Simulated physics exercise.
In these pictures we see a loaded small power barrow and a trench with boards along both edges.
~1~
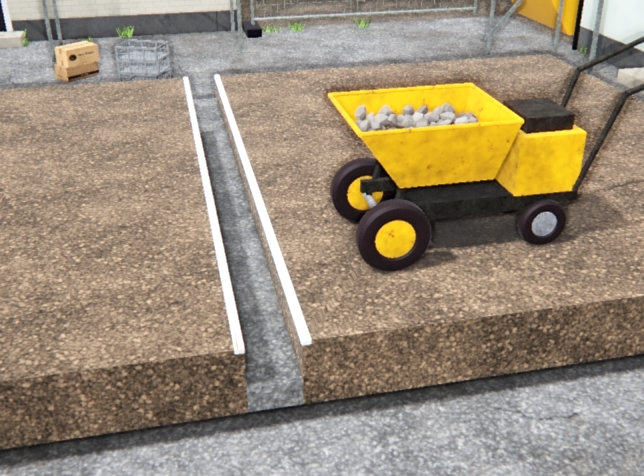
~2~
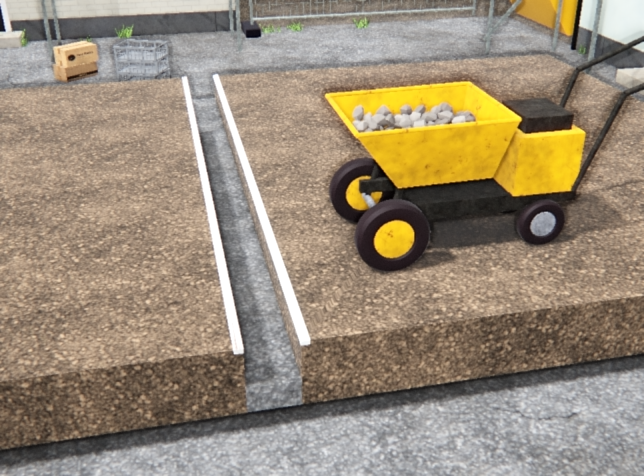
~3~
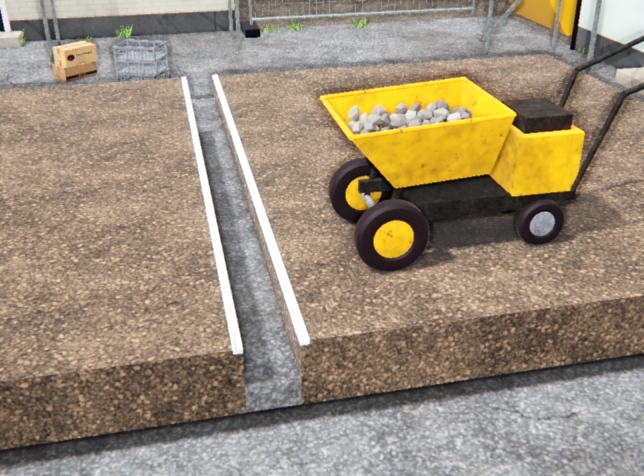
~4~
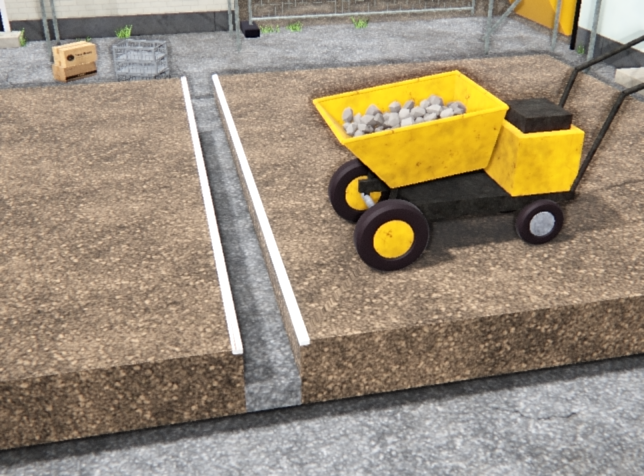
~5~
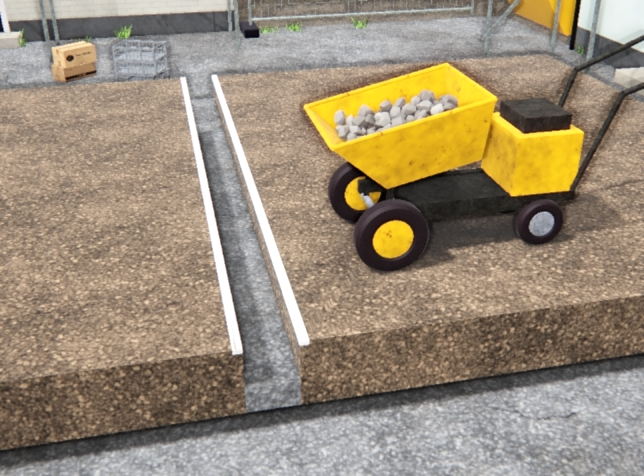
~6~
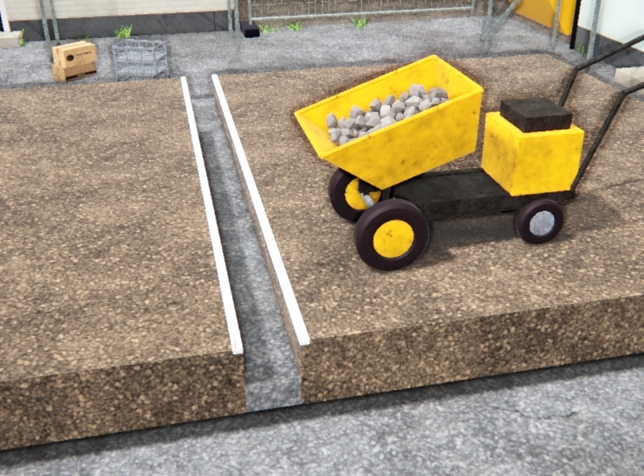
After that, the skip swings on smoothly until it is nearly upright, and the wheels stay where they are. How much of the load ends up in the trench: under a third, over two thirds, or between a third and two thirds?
Over two thirds.
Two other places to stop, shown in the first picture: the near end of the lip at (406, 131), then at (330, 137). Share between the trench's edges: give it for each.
The shares come out close to 50 and 30 per cent, in that order.
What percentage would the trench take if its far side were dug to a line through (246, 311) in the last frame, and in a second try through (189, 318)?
About 60 and 100 per cent.
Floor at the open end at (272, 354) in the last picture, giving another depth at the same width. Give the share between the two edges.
I'd put it at some 50 in a hundred.
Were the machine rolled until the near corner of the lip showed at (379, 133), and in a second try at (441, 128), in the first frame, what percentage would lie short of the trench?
You'd get around 0 in a hundred, then 40 in a hundred.
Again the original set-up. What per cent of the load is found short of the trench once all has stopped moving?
I'd estimate about 0 per cent of the load.
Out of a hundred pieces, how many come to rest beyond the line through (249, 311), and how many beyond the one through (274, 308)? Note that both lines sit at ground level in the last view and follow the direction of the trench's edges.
I'd put it near 30 in a hundred, then near 70 in a hundred.
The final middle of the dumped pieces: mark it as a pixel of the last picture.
Roughly at (248, 276).
Soon, skip tipped steeply; all in the skip.
A while on, skip tipped right over; most in the skip; a small part in or heaped over the trench; a stray few beyond it; a stray few falling.
Towards the end, skip tipped right over; a small part in the skip; most in or heaped over the trench; a small part beyond it.
Finally, skip tipped right over; a small part in the skip; most in or heaped over the trench; a small part beyond it.
